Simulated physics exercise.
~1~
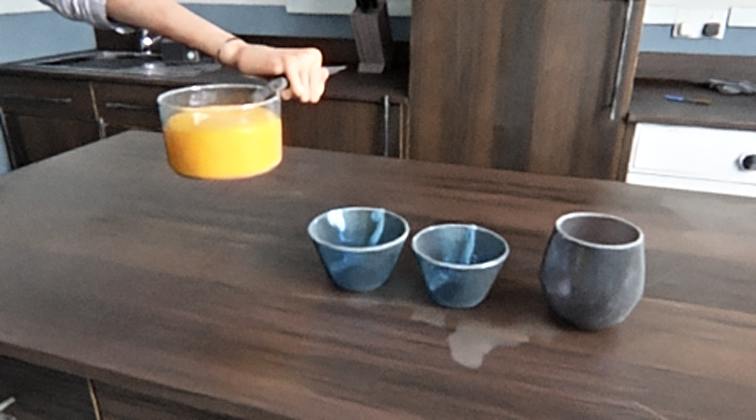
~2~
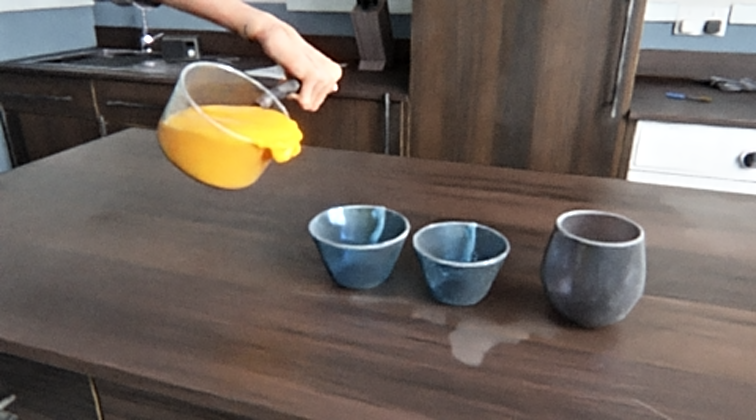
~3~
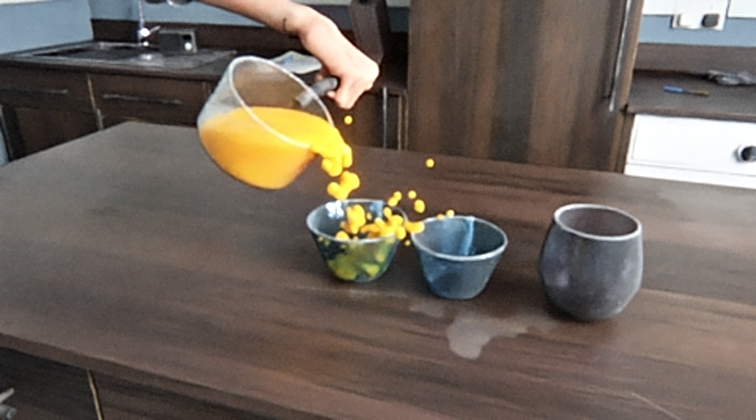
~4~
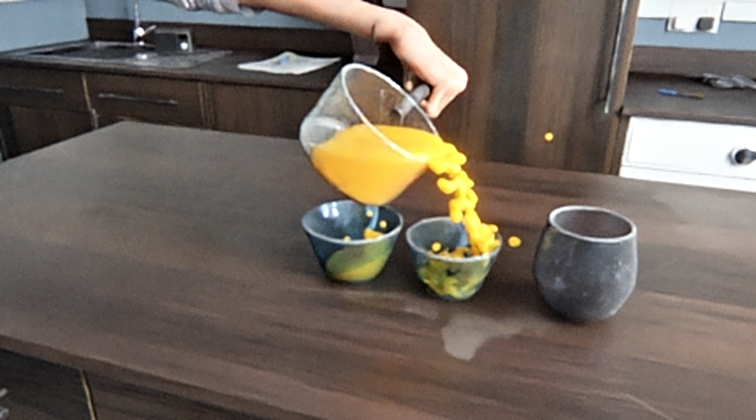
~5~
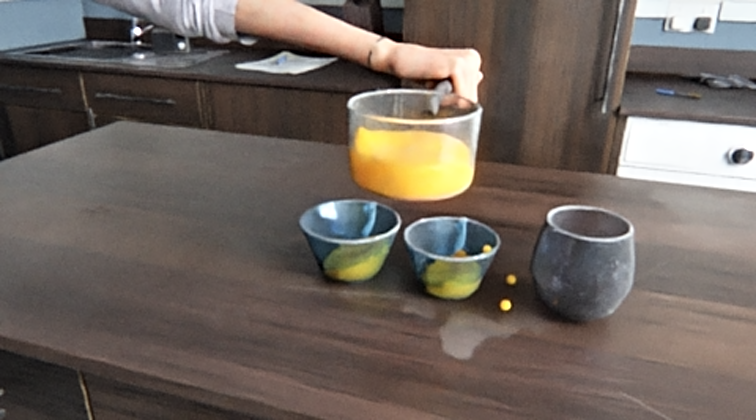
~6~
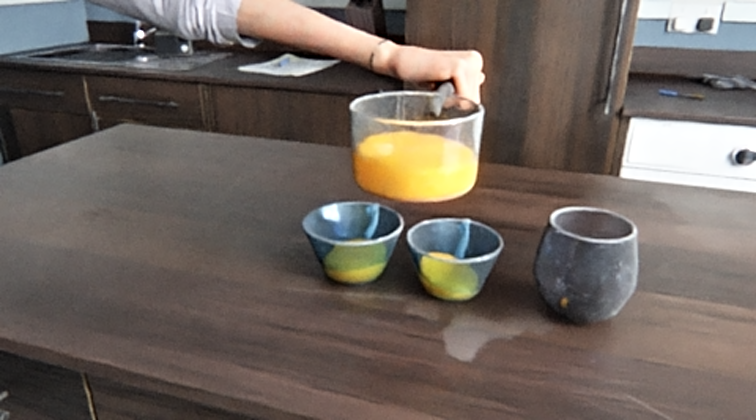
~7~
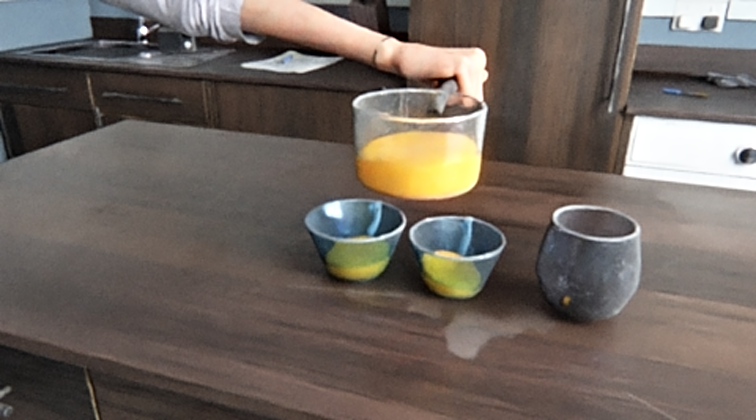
At the start, a hand holds a clear glass pot of orange juice above a dark wooden counter, to the left of two small blue cups and a dark, rounded cup. The hand tips the pot to the right, and juice spills over its rim. Still tilted, the pot sweeps right, pouring into the left blue cup and then the middle one, with stray drops scattering around them. The hand then levels the pot above the blue cups, and the pouring stops. It ends with a little juice in both blue cups, plenty left in the pot, and a small orange drop on the dark cup.
